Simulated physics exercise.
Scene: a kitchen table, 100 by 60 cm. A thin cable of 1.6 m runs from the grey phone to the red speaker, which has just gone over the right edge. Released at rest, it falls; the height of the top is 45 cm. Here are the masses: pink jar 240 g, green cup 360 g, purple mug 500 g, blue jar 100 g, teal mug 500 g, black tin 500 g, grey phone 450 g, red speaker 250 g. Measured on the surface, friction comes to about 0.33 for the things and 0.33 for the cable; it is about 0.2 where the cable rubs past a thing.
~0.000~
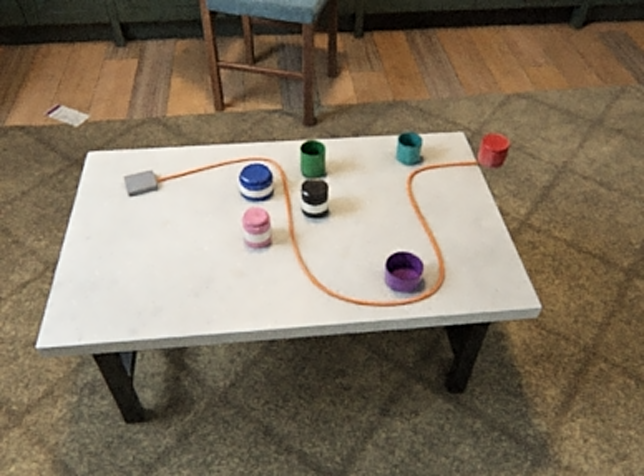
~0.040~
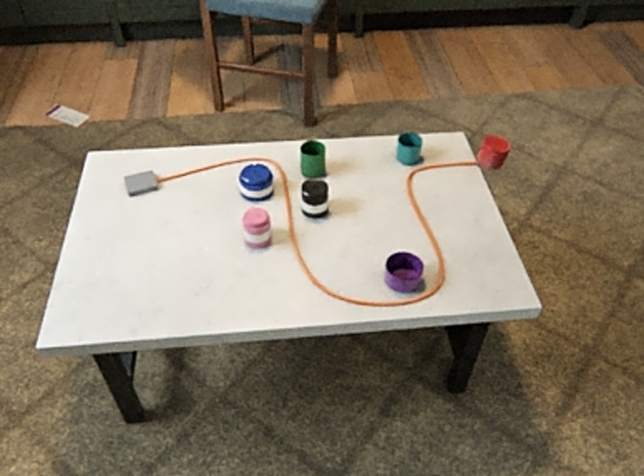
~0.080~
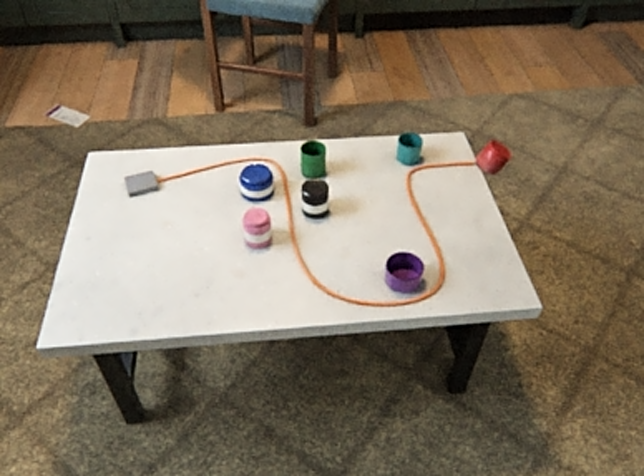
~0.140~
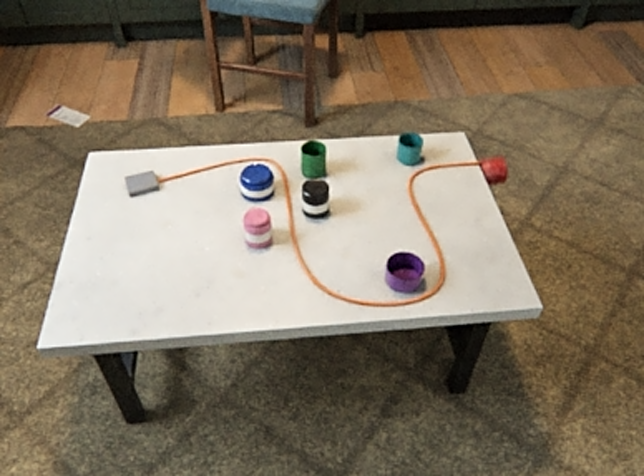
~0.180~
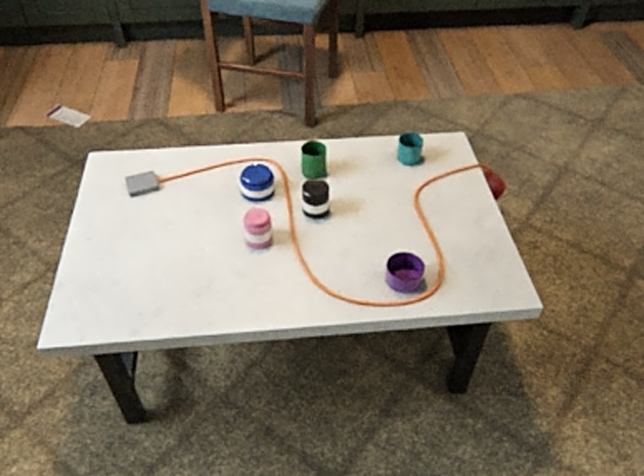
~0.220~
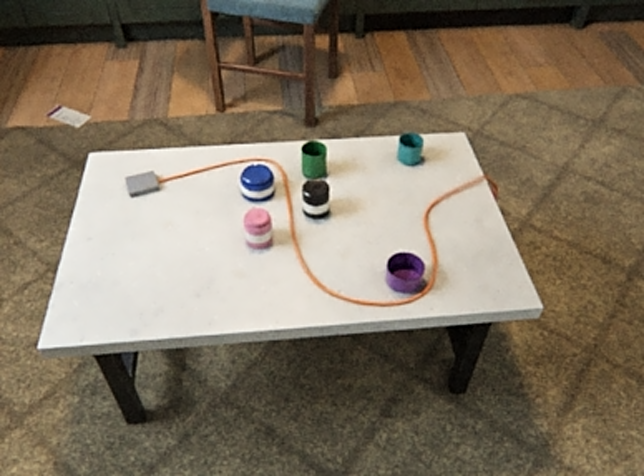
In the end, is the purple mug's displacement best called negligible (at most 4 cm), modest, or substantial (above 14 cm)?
Most likely it winds up almost in place.
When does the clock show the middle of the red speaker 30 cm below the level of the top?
Time: 0.32 s.
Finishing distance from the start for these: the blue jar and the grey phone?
Blue jar roughly 2 cm, grey phone roughly 0 cm.
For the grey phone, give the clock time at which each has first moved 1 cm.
Grey phone: Not at all.
At 0.5 s, the cable's tail end at (159, 181); blue jar 2 cm off its start, red speaker over the edge.
At 0.7 s, the cable's tail end at (159, 181); blue jar 3 cm off its start, red speaker over the edge.
At 1.0 s, the cable's tail end at (159, 181); blue jar 3 cm off its start at (252, 179), red speaker over the edge.
At 1.2 s, the cable's tail end at (159, 181); blue jar 3 cm off its start, red speaker over the edge.
At 2.4 s, the cable's tail end at (159, 181); purple mug 0 cm off its start at (406, 266), blue jar 3 cm off its start at (252, 179), red speaker over the edge.
